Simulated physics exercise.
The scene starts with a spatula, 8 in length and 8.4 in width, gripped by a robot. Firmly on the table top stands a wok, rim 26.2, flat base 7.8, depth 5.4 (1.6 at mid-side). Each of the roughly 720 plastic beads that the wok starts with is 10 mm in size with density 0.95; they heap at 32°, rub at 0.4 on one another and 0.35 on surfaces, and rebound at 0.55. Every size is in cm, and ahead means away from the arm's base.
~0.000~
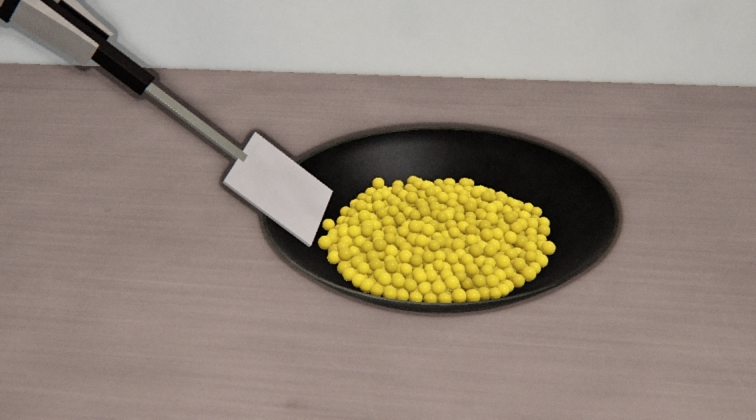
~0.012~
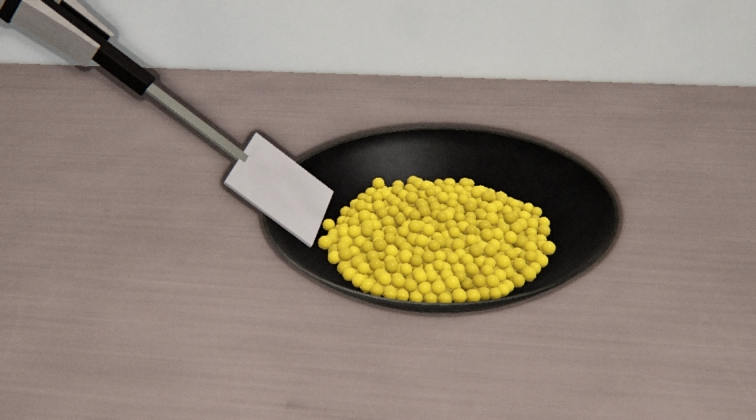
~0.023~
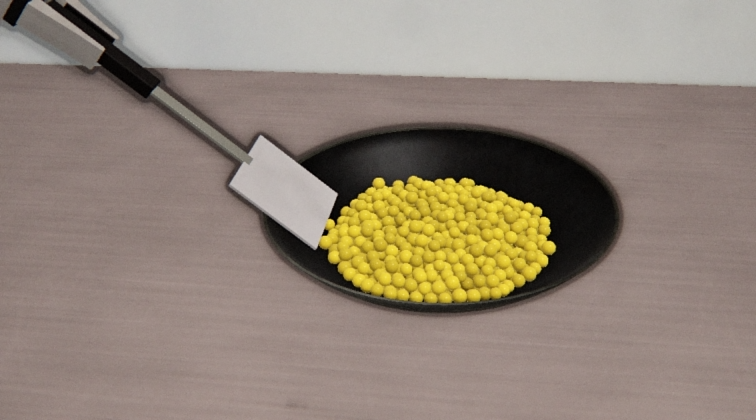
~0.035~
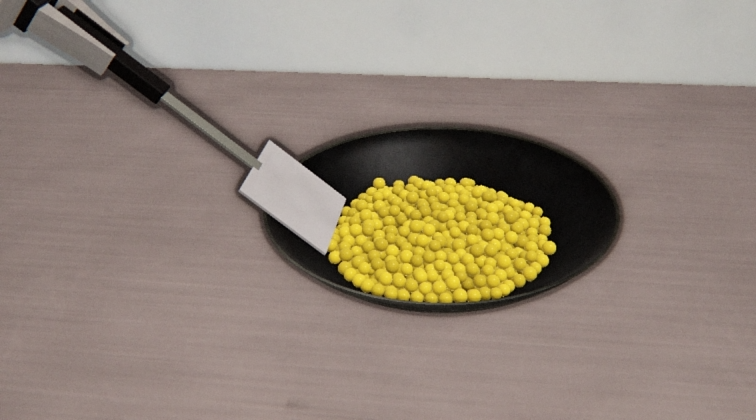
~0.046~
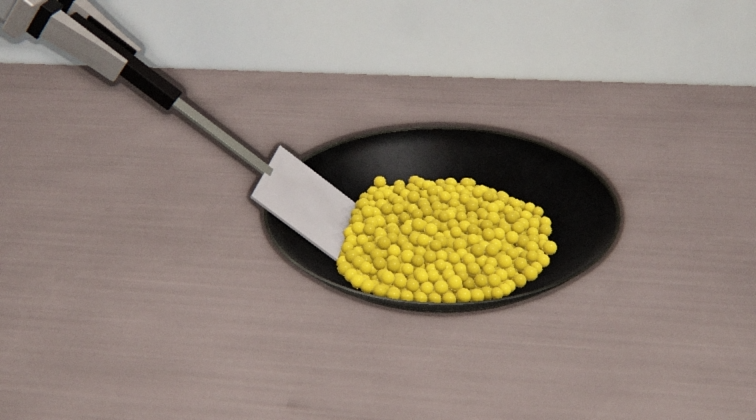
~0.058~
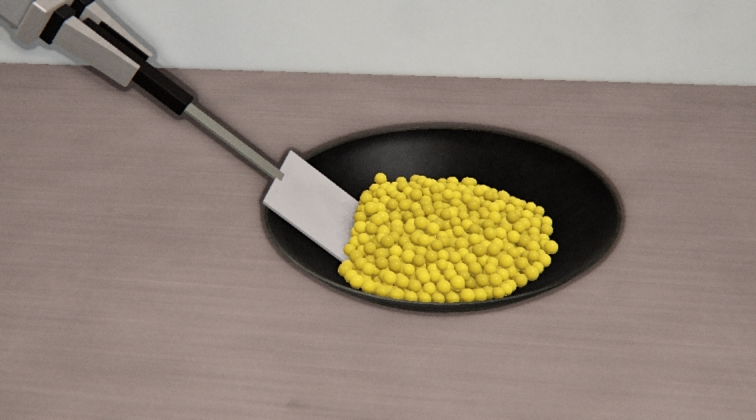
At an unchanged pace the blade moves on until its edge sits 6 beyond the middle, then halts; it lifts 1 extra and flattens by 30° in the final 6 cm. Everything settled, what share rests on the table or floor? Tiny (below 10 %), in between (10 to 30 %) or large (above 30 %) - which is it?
Tiny, so below 10 %.
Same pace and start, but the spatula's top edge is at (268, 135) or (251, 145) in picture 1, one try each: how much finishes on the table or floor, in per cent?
First try around 5 percent, second around 5 percent.
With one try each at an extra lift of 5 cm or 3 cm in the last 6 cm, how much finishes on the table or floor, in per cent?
Some 10 and 0 per cent.
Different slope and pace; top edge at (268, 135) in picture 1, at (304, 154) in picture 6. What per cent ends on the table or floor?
About 5 per cent.
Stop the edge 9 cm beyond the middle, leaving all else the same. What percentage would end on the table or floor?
I'd expect close to 25 per cent then.
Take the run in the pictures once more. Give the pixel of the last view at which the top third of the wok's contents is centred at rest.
Somewhere around (550, 213) in the last picture.
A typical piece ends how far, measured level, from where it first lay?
Somewhere near 5 centimetres, I reckon.
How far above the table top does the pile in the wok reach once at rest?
Roughly 7.0 centimetres.
By 0.12 s, sloping 40°, highest piece 5 above the table; 723 in the wok.
By 0.19 s, sloping 28°, highest piece 6 above the table; 723 in the wok.
By 0.42 s, sloping 10°, highest piece 7 above the table; 699 in the wok, 21 on the table or floor, 3 on the blade or in flight.
By 1.47 s, sloping 10°, highest piece 7 above the table; 695 in the wok, 28 on the table or floor.
Final count, 695 in the wok, 28 on the table or floor. That is 4 % on the table or floor.
